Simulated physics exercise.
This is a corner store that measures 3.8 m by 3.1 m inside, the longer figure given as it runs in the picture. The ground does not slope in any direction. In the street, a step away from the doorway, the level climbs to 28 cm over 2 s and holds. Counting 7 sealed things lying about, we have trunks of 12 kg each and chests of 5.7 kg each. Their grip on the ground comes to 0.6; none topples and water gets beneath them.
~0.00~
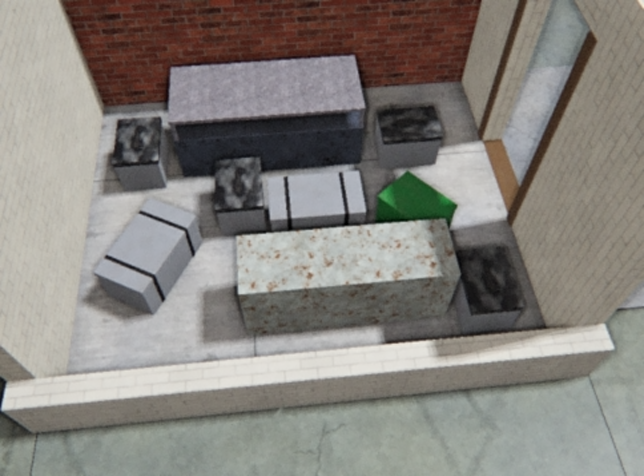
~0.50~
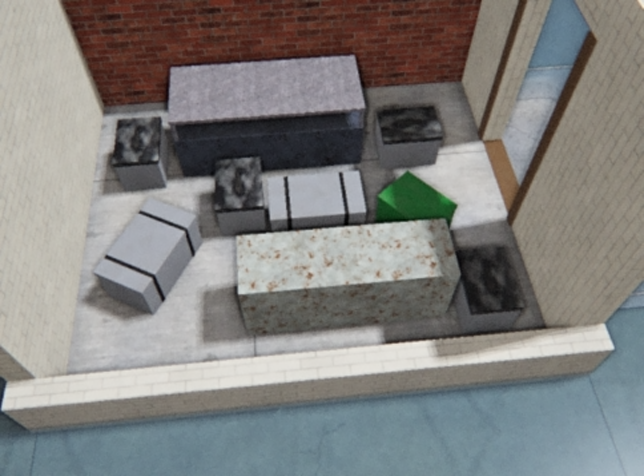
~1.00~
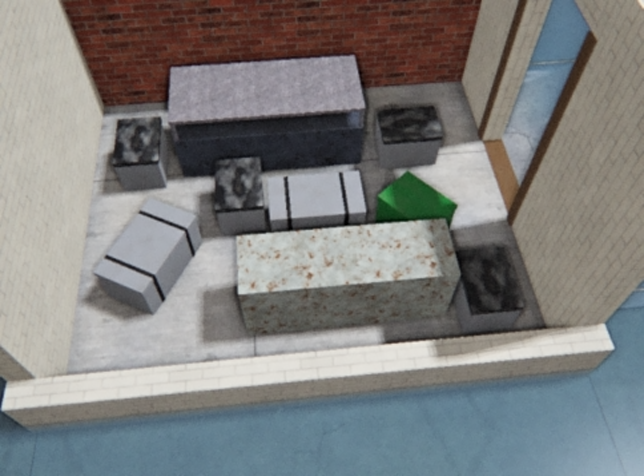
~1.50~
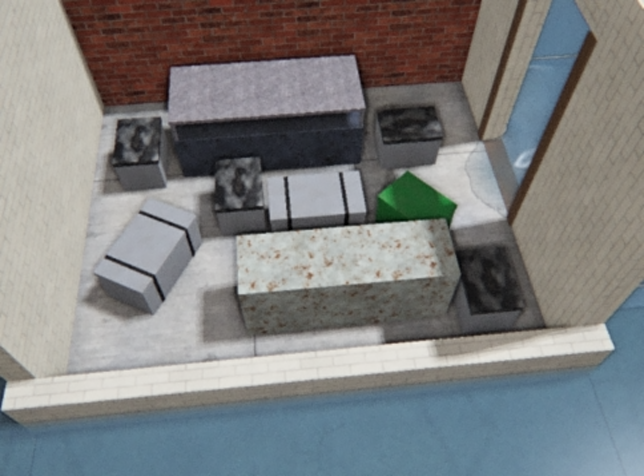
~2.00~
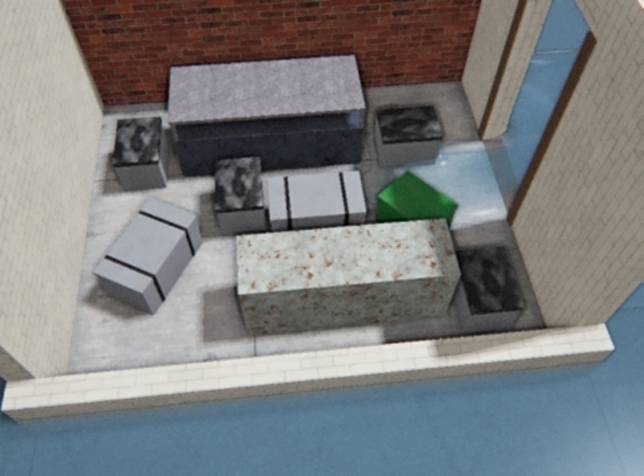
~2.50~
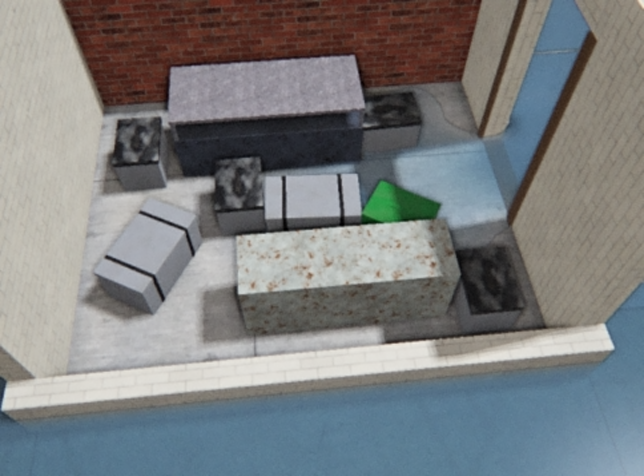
In a corner store with a brick back wall, grey boxes, long counters and a green chest sit still while bluish water spreads over the ground outside. Water then enters through the doorway on the right and widens across the floor, and the green chest and a dark-topped box shift left.
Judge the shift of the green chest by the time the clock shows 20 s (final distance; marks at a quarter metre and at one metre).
It is pushed well off.
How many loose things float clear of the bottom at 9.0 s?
Count: 7.
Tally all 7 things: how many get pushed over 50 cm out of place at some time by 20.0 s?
Count: 7.
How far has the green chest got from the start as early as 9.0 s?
By then it has shifted roughly 250 cm.
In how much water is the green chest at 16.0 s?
Depth: About 25 cm.
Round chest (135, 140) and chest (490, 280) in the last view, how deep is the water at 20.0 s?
Around 27 cm and 27 cm.
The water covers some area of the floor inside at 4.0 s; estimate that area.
Near 8.5 m2 in all.
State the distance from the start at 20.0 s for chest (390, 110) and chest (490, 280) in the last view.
20 cm, 300 cm.
After 4.0 s the green chest is near (298, 196), 1.0 m from its start, afloat; 4 afloat.
After 9.0 s the green chest is near (108, 221), 2.5 m from its start, afloat; 7 afloat.
After 16.0 s the green chest is near (119, 150), 2.5 m from its start, afloat; 7 afloat.
After 20.0 s the green chest is near (132, 151), 2.4 m from its start, afloat; 7 afloat.
